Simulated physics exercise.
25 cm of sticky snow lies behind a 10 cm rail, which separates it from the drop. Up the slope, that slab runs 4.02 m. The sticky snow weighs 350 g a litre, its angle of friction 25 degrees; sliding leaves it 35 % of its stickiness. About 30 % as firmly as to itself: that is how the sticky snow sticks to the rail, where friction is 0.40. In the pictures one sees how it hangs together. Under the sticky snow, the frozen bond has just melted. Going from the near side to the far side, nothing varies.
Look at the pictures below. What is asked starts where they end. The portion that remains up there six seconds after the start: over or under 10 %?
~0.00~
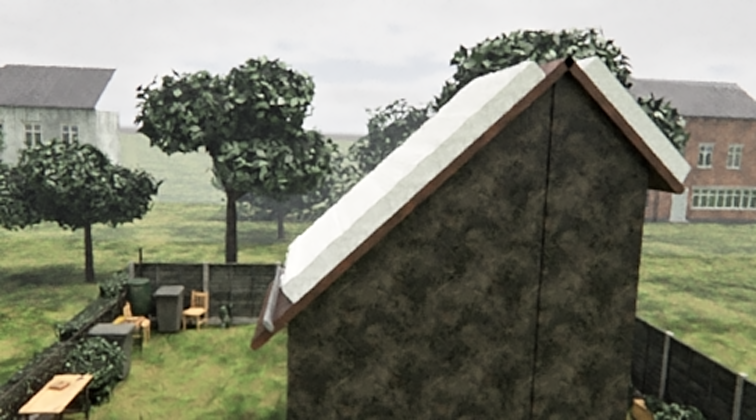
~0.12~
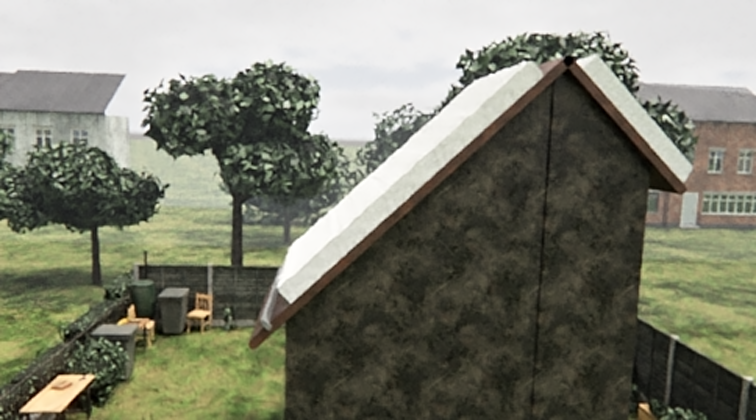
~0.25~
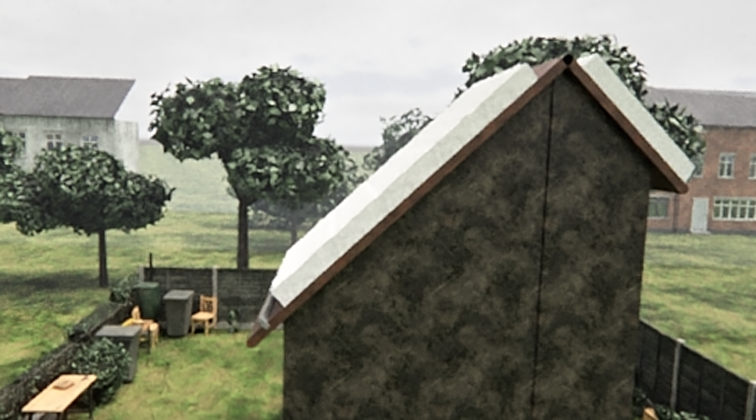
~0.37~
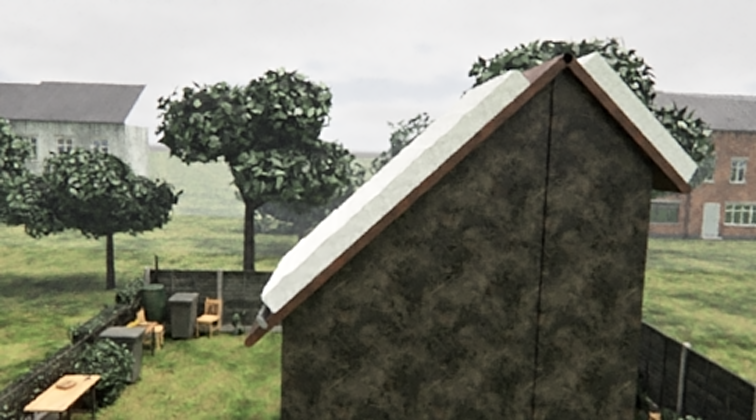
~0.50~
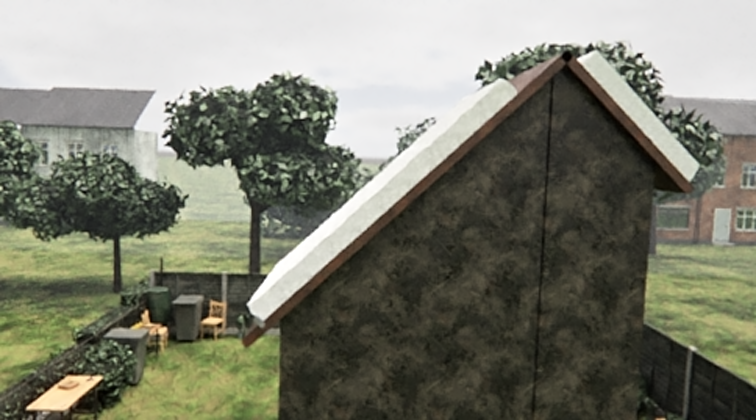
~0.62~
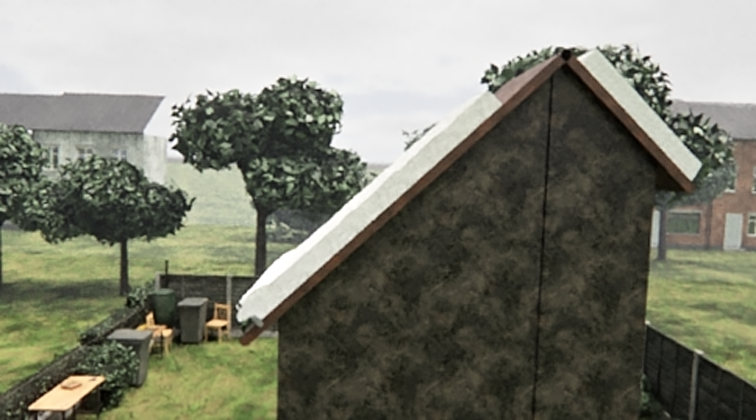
Pretty clearly, it's north of 10 %.
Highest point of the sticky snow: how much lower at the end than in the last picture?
Looks like something near 2.1 m to me.
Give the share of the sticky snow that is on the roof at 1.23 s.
Roughly 70 percent at that moment.
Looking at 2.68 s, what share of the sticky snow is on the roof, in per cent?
It should be near 25 per cent.
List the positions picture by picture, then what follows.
Leading edge of the sticky snow at (283, 291), in the first picture.
Leading edge of the sticky snow at (279, 292), its middle shifted 2.2 cm, in the second picture.
Leading edge of the sticky snow at (272, 295), its middle shifted 8.9 cm, in the third picture.
Leading edge of the sticky snow at (263, 301), its middle shifted 21 cm, in the fourth picture.
Leading edge of the sticky snow at (249, 305), its middle shifted 39 cm, 3 % of it past the rail, in one piece, in the fifth picture.
Leading edge of the sticky snow at (237, 308), its middle shifted 59 cm, 7 % of it past the rail, cracking, in the sixth picture.
After 1.23 s, 70 % of the snow is on the roof.
After 1.95 s, 34 % of the snow is on the roof.
After 2.68 s, 24 % of the snow is on the roof.
After 3.40 s, 23 % of the snow is on the roof.
After 6.00 s, at the end, 23 % of the snow is on the roof.
